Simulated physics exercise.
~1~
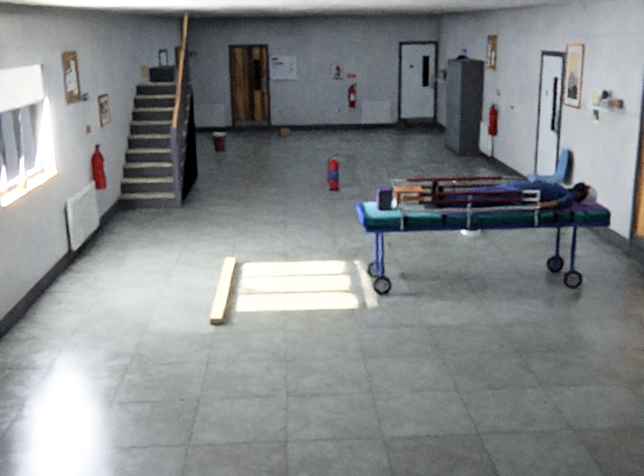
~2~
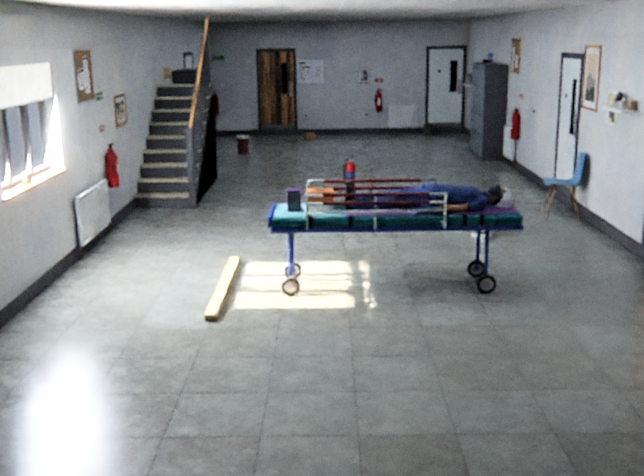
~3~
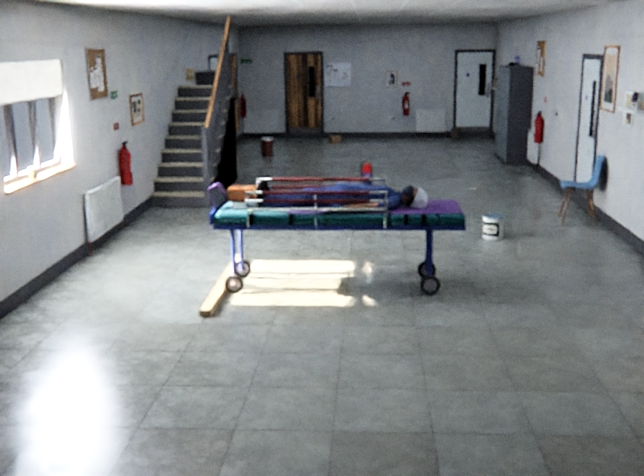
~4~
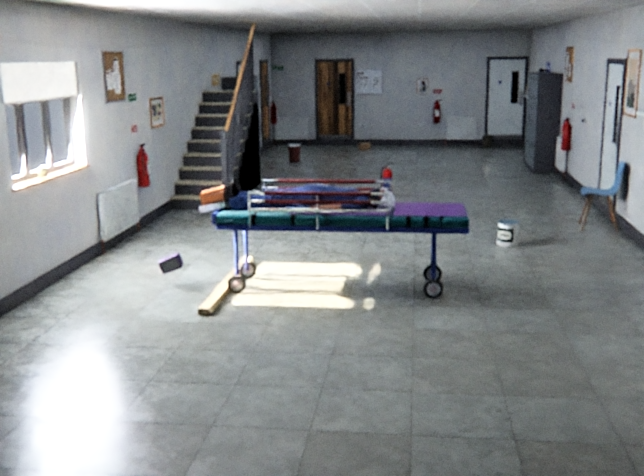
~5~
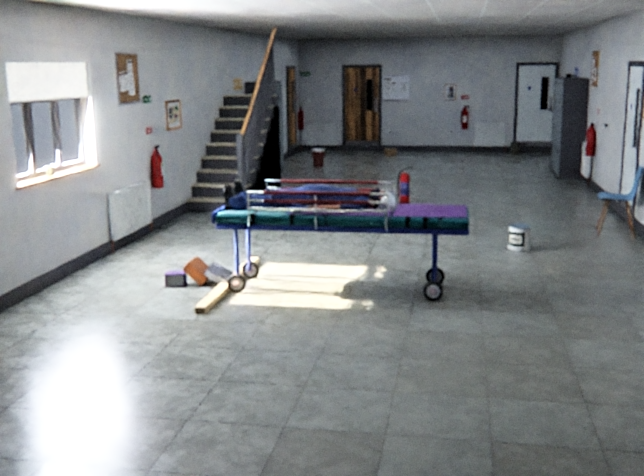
In a long grey-floored hall with a staircase at the back left, a limp figure lies on a wheeled stretcher with a few small items near its feet. The stretcher rolls left, feet first, across patches of sunlight towards a low wooden sill on the floor. It stops at the sill without tipping, and a dark purple item leans, then drops off the foot end. An orange case and a grey folder slide after it and fall too. The three items end up on the floor beside the sill, while the figure stays on the stretcher, its left ankle short of the foot end.
